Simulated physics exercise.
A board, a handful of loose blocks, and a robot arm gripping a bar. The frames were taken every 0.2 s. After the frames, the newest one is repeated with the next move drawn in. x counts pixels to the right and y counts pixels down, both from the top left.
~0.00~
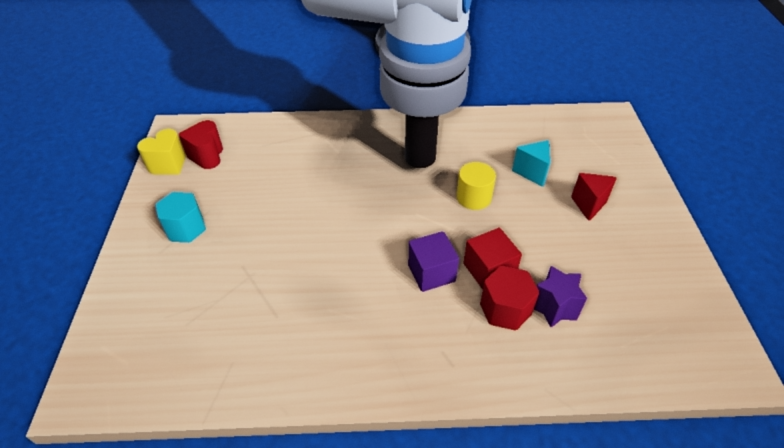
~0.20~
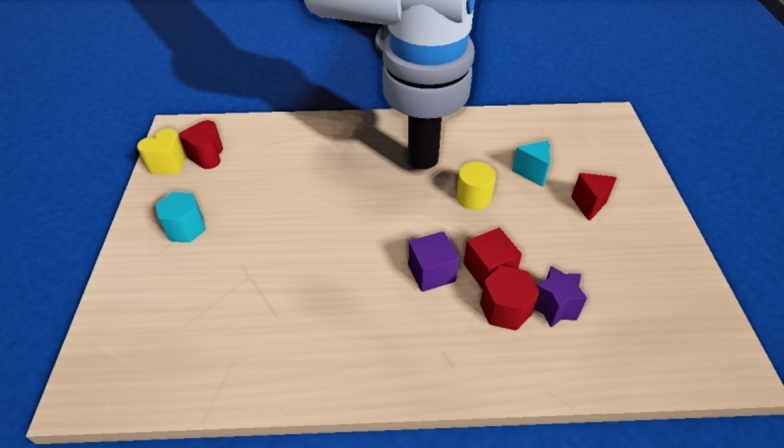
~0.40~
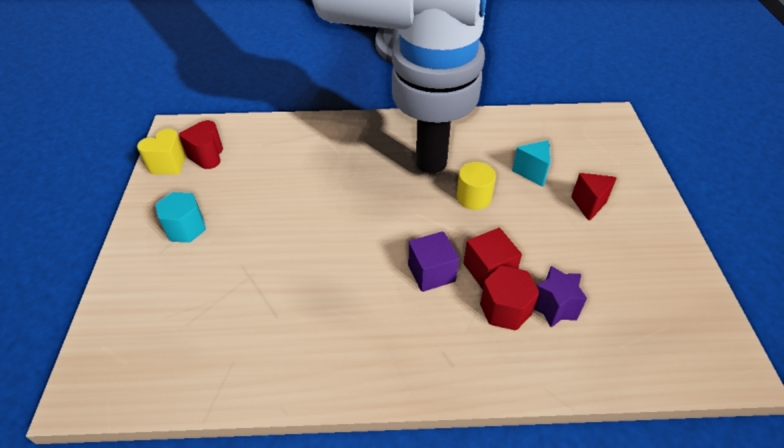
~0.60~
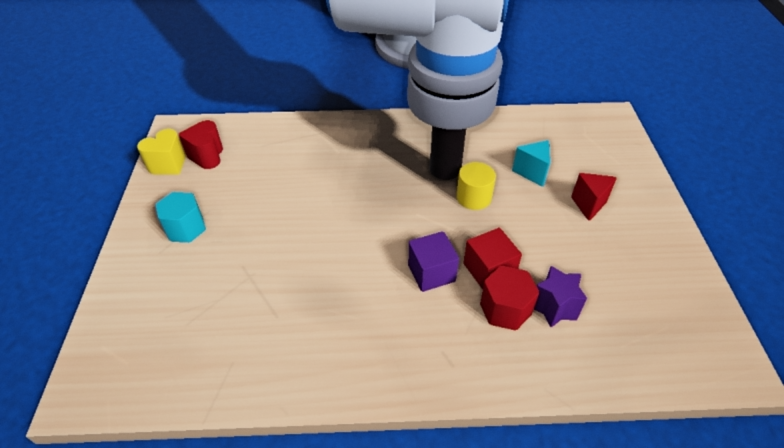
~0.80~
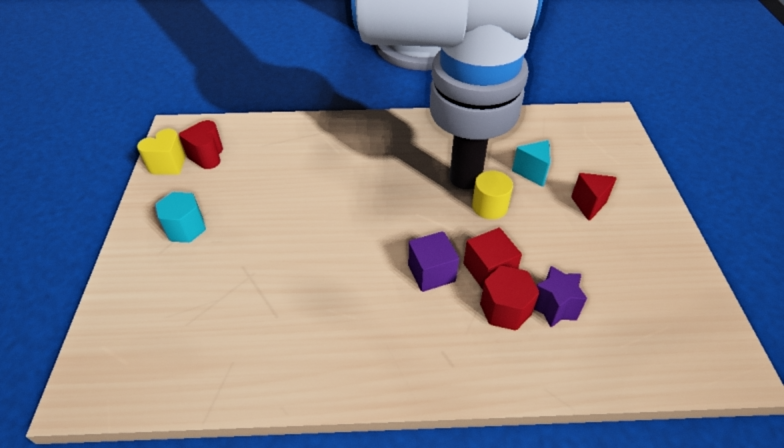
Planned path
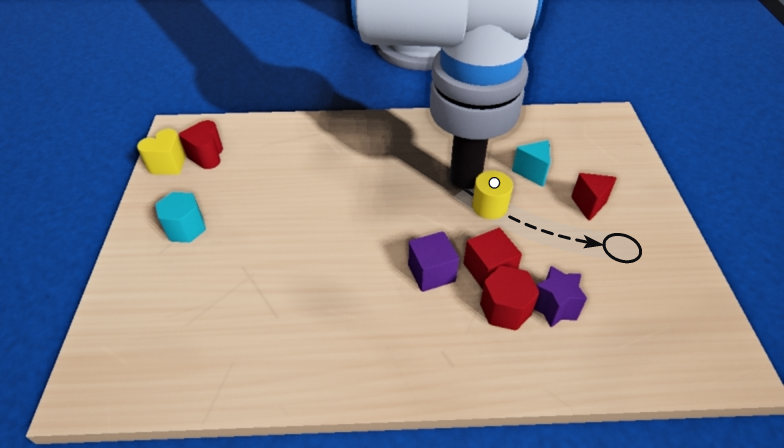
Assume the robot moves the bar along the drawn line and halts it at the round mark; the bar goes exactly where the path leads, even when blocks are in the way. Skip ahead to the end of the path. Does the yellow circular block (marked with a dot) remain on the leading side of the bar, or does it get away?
Slipped loose.
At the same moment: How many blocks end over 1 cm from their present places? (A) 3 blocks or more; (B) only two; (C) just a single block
I'll go with C - just a single block.
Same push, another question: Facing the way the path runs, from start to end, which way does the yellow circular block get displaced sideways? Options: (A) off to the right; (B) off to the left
The answer is A.
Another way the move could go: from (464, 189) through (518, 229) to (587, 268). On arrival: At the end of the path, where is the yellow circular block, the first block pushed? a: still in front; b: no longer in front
(a)
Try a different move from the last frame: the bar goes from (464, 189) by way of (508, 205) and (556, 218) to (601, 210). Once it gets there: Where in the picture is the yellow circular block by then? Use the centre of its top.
It sits at (551, 219).
The drawn path runs from (464, 189) over (508, 216) and (562, 237) to (622, 248); the dot is on the yellow circular block.
The first path, step by step. One third of the way, bar at (511, 206); yellow circular block at (543, 213).
Two thirds of the way, bar at (566, 226); yellow circular block at (588, 241).
At the end, bar at (627, 238); yellow circular block at (600, 248); red triangular block not moved.
